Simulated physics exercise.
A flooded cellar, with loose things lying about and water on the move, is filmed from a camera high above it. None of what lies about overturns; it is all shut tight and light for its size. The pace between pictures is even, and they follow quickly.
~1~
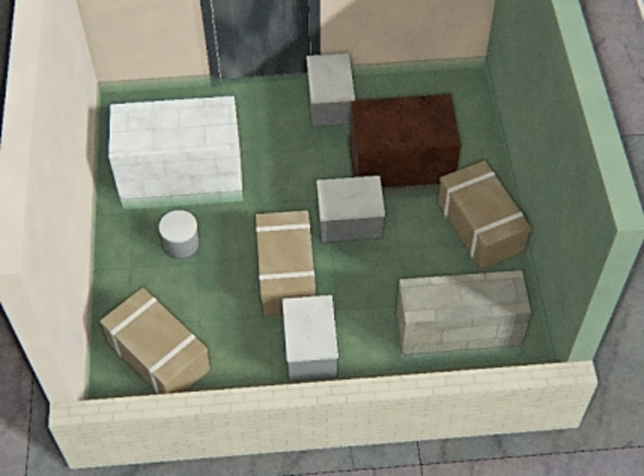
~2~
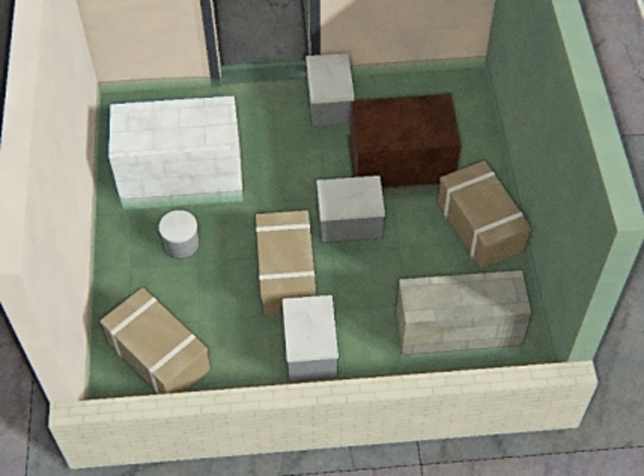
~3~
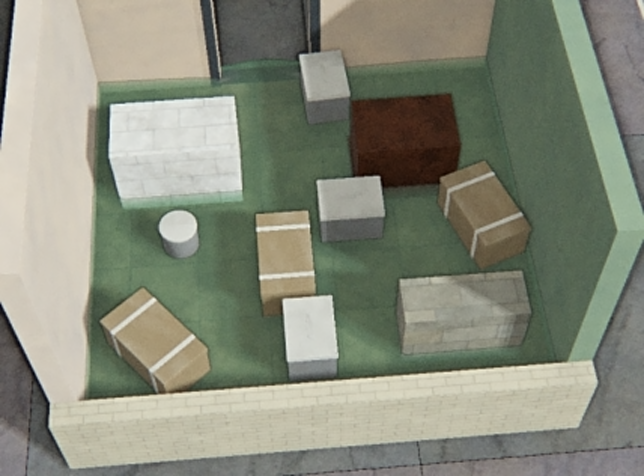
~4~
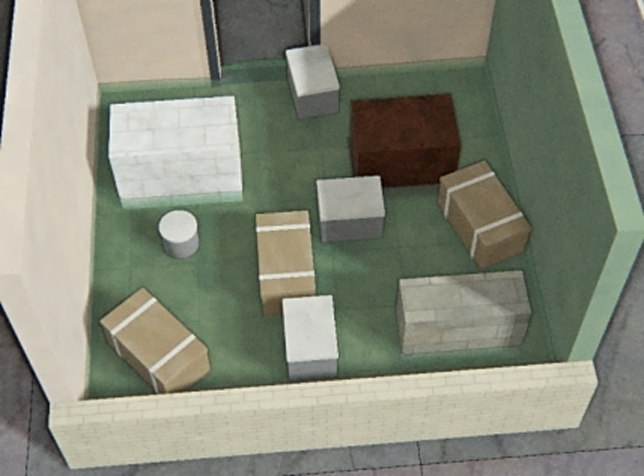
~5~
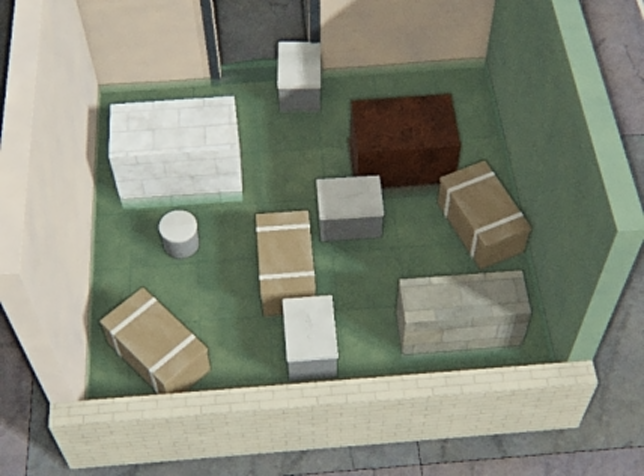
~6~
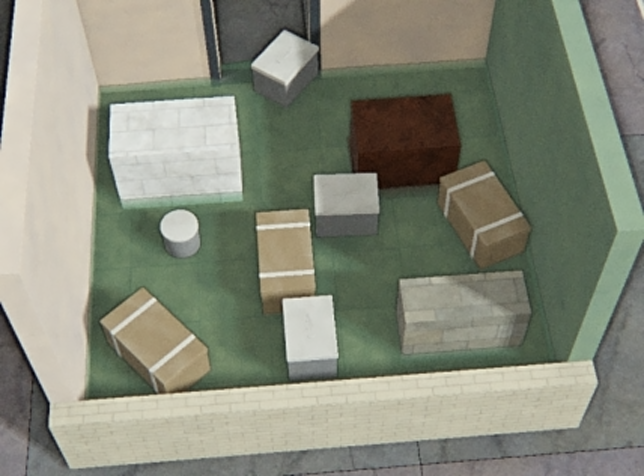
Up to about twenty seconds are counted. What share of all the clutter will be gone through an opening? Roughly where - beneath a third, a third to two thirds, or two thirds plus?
Roughly a third to two thirds.
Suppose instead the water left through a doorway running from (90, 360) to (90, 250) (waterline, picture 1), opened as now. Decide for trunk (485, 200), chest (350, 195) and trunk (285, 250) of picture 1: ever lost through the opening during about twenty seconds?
The three give no escape, escape and escape, in that order.
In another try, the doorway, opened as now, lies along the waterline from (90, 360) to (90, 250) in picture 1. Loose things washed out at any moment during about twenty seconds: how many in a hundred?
I'd reckon around 90 percent.
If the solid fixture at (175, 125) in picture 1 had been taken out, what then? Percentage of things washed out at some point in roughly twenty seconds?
Around 60 in a hundred.
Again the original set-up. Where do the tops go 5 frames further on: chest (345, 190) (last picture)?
Somewhere near (325, 165).
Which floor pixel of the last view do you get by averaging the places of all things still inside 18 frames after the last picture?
Roughly at (281, 231) in the last view.
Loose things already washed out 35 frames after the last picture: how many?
That comes to 3.
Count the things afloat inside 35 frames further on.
Tally: 4.
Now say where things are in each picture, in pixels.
A chest at (330, 76), afloat; a chest at (351, 196), afloat; 0 of 7 have shifted, in the first frame.
A chest at (330, 76), afloat; a chest at (351, 196) floats; 0 of 7 have shifted, in the second frame.
A chest at (324, 74), afloat, close to its start; a chest at (351, 196) floats; 1 of 7 have shifted, in the third frame.
A chest at (312, 68), afloat, close to its start; a chest at (351, 196), afloat; 1 of 7 have shifted, in the fourth frame.
A chest at (299, 63) floats, a stride from its start; a chest at (350, 196), afloat; 1 of 7 have shifted, in the fifth frame.
A chest at (285, 56), afloat, a stride from its start; a chest at (346, 192) floats, close to its start; 2 of 7 have shifted, in the sixth frame.
A moment on, 1 of 7 are out; 6 afloat.
Next, 1 of 7 are out; 6 afloat.
Later, 3 of 7 are out; 4 afloat.
In the end, 3 of 7 are out; 4 afloat.
